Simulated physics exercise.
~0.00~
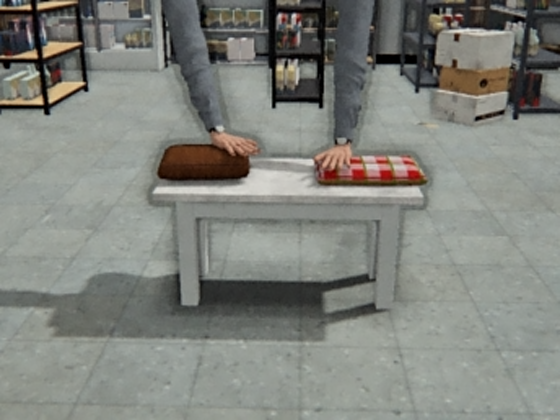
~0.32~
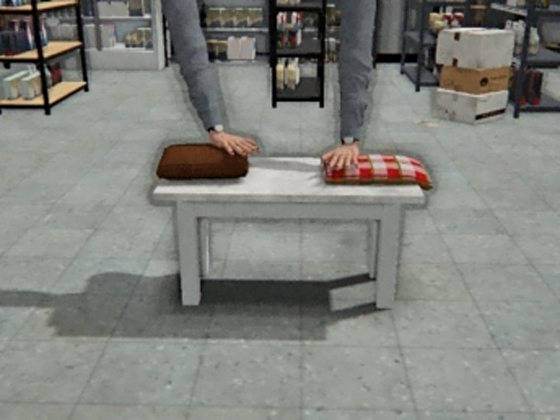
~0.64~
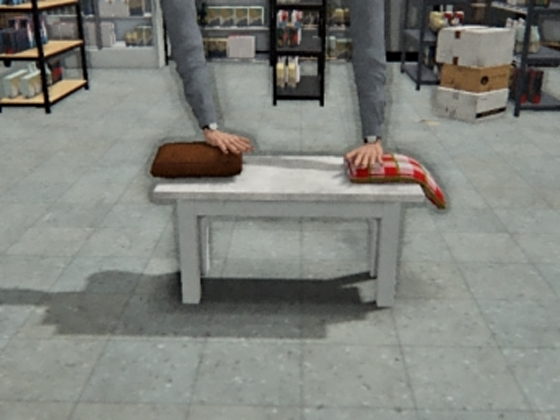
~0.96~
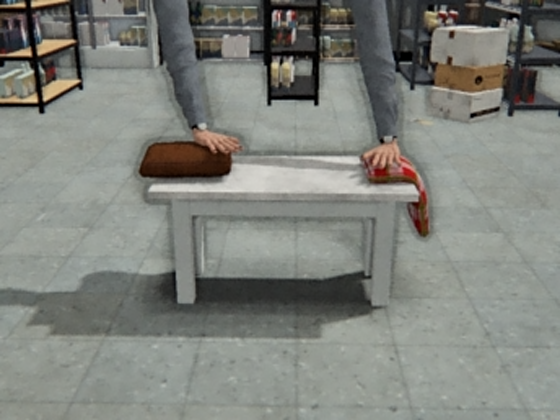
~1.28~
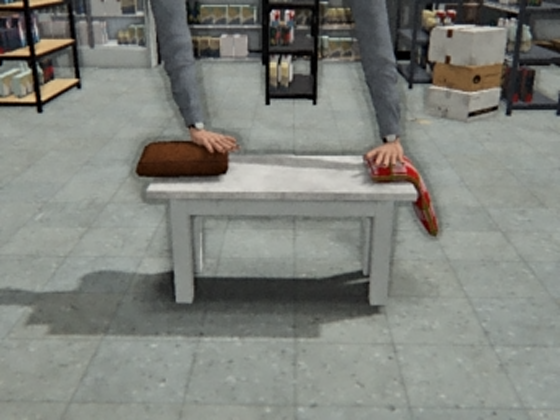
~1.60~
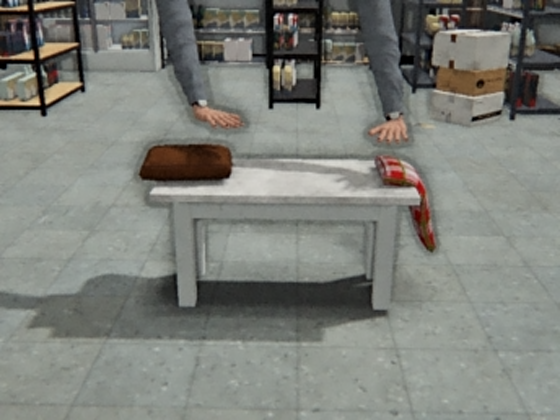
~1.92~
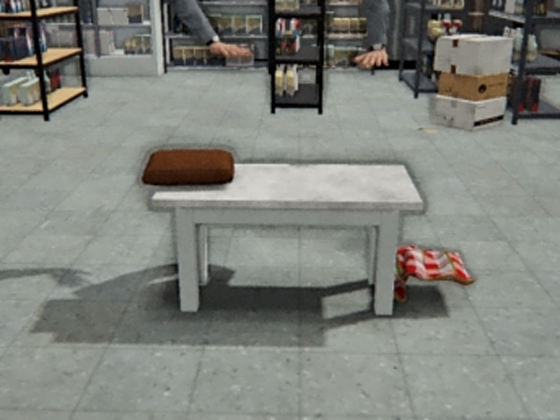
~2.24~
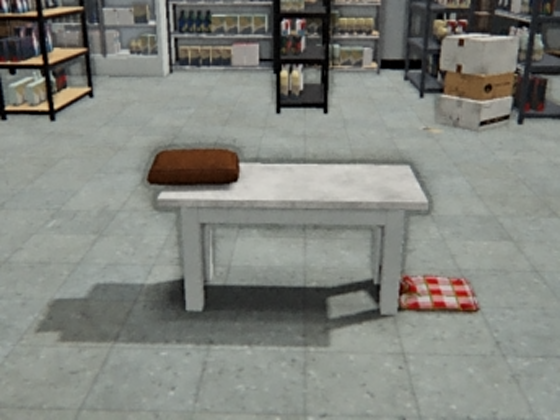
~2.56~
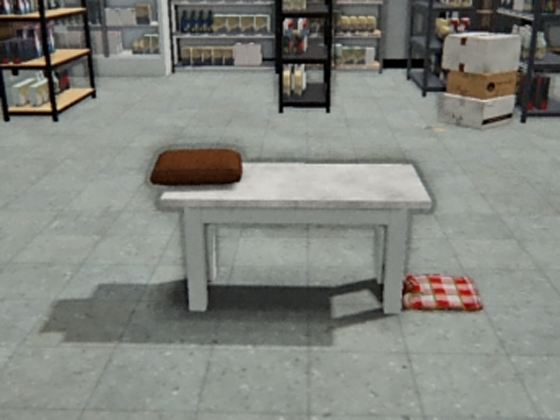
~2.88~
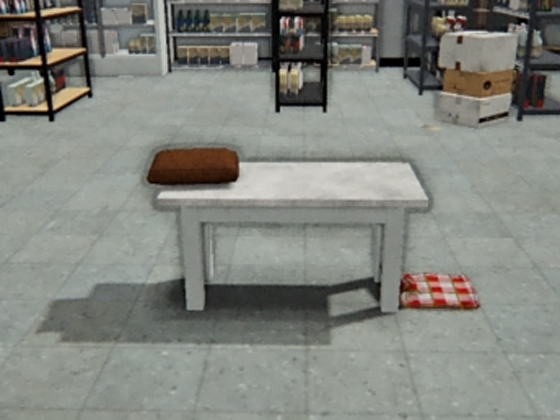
At first, a pair of hands rests on a brown soft bag and a red-and-white checked folded blanket, set apart on a white side table in a room lined with shelves. The right hand slides the blanket toward the right end, where it begins to droop over the edge, while the left hand eases the bag slightly left. Soon much of the blanket dangles off the end. Both hands then lift and draw back out of view. The blanket slips off and drops to the floor, where it lies beside the table's right leg, while the brown bag stays at rest on the left end.
